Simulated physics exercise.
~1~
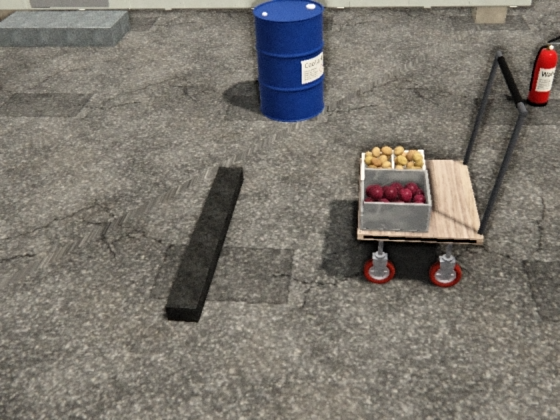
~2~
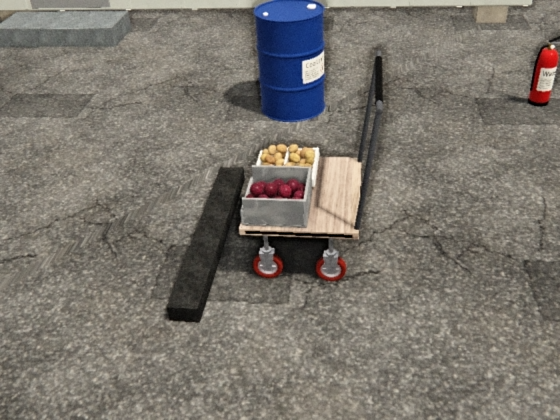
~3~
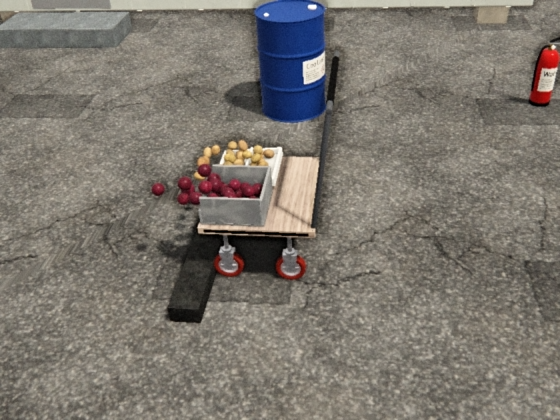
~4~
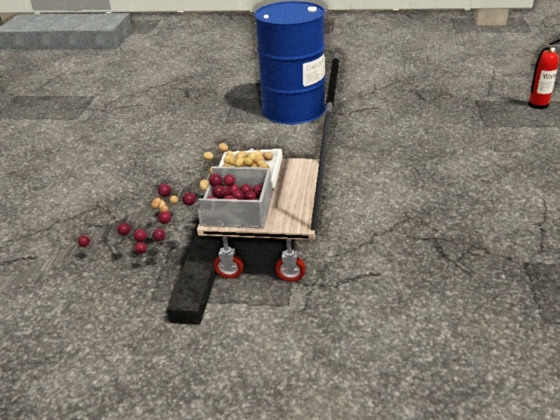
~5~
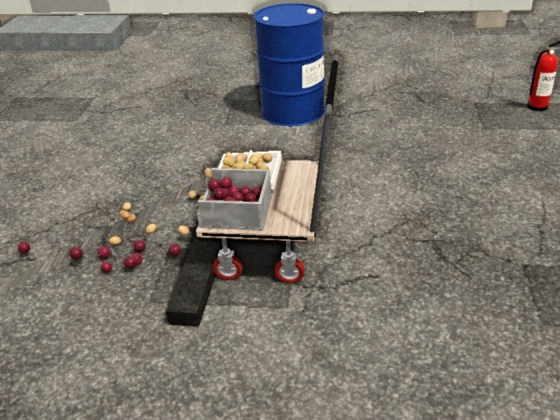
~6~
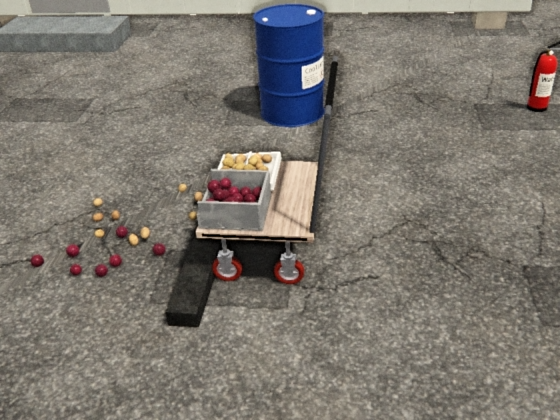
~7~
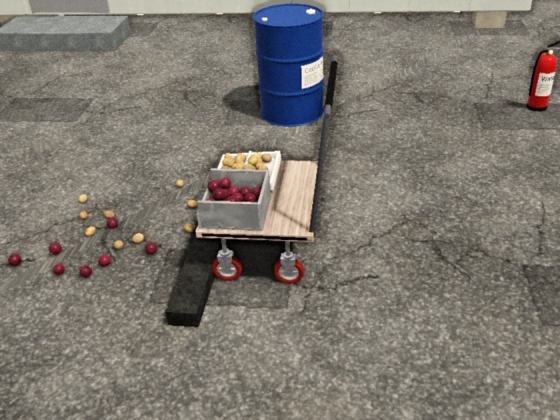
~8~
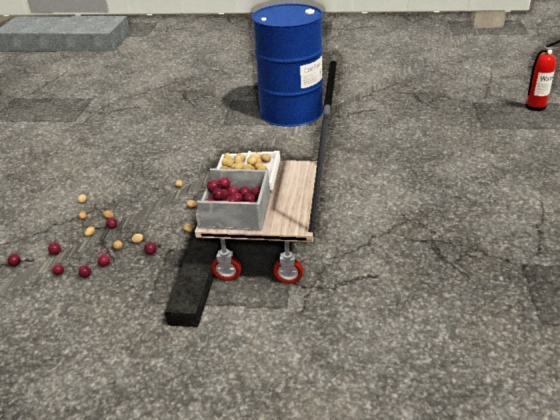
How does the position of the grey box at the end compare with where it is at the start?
At the start the grey box is right of centre, well clear of the dark kerb. By the end it has been carried left on the trolley and sits left of centre, right by the kerb.
